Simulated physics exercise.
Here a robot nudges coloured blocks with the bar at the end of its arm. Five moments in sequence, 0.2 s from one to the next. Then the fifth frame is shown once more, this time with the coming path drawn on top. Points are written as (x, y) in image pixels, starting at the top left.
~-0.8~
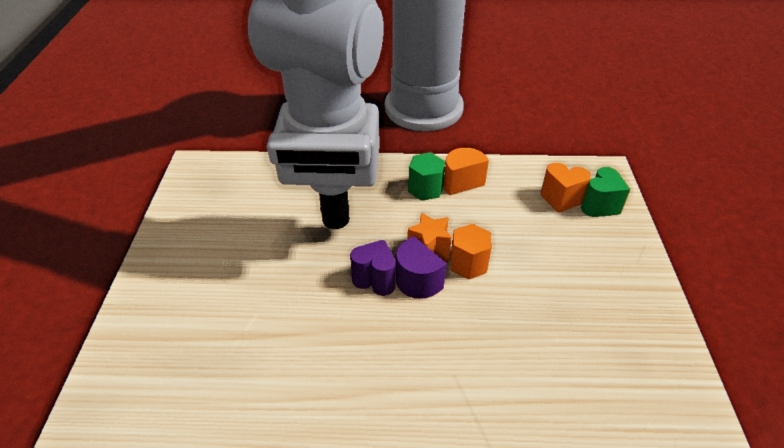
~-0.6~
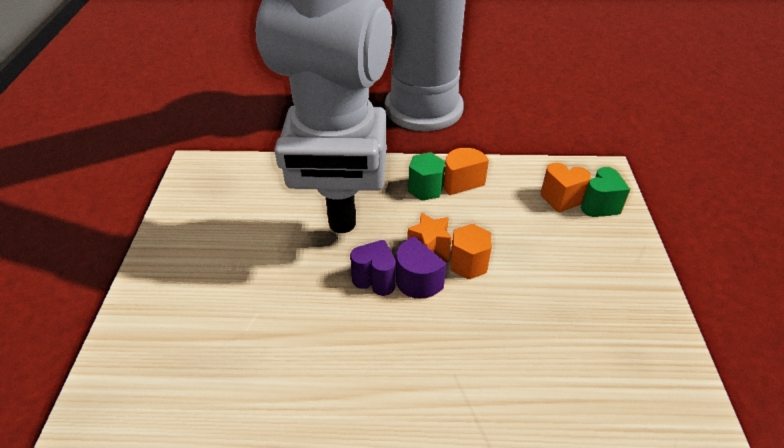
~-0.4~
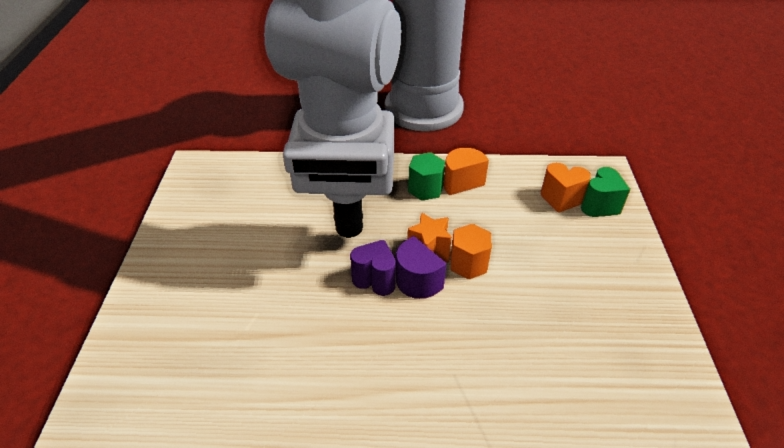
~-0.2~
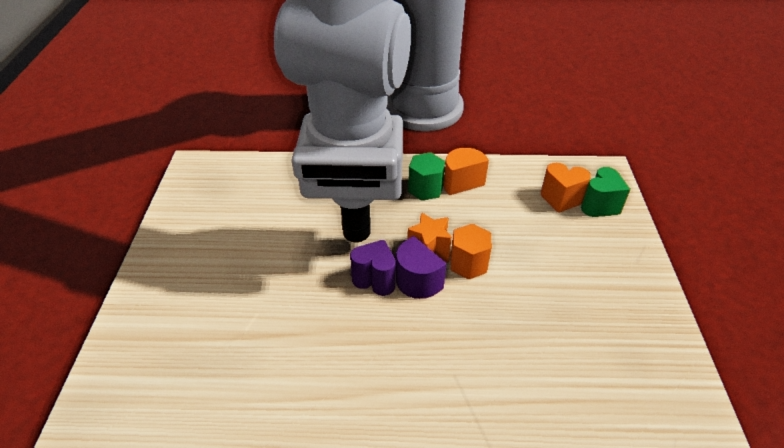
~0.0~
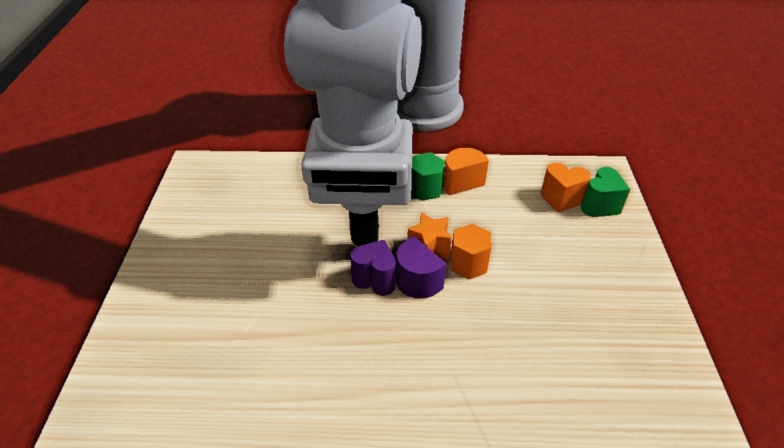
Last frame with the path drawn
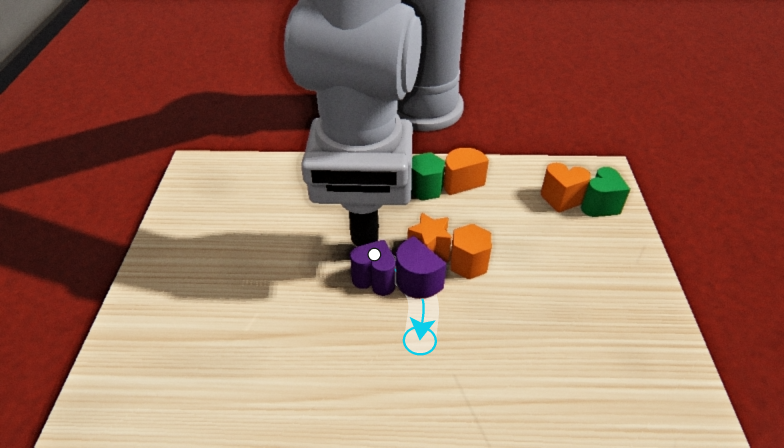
A pale wooden board lies on a red surface, seen from a raised, fixed viewpoint facing a grey robot arm at the far edge. Purple, orange and green blocks, including hearts, a star and hexagons, sit in clusters at the centre, back and right. The arm moves its black bar slowly right and slightly nearer, up to the purple heart's back edge, while every block stays still.
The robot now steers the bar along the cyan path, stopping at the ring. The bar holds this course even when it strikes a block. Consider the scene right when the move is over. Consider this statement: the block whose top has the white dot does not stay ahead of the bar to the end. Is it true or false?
The statement is true.
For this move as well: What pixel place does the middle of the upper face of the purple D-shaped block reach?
The top centre is at (467, 293).
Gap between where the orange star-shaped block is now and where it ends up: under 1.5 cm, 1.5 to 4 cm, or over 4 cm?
The block shifts less than 1.5 cm.
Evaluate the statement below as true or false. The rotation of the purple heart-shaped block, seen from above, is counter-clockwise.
It is false.
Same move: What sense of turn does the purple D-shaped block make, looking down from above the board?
It twists anticlockwise.
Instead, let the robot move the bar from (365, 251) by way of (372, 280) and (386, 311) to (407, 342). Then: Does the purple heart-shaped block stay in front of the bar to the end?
It seems so.
Path on the board, from (365, 251) by way of (399, 272) and (423, 301) to (420, 340); the dot is on the purple heart-shaped block.
The first path, step by step. One third of the way, bar (400, 260); purple heart-shaped block (382, 268), turned 40° clockwise; purple D-shaped block (432, 265).
Two thirds of the way, bar (424, 290); purple heart-shaped block (387, 276), turned 85° clockwise; purple D-shaped block (464, 289), turned 25° anticlockwise.
At the end, bar (421, 328); purple heart-shaped block (386, 276), turned 90° clockwise; purple D-shaped block (467, 293), turned 40° anticlockwise; orange star-shaped block in place.
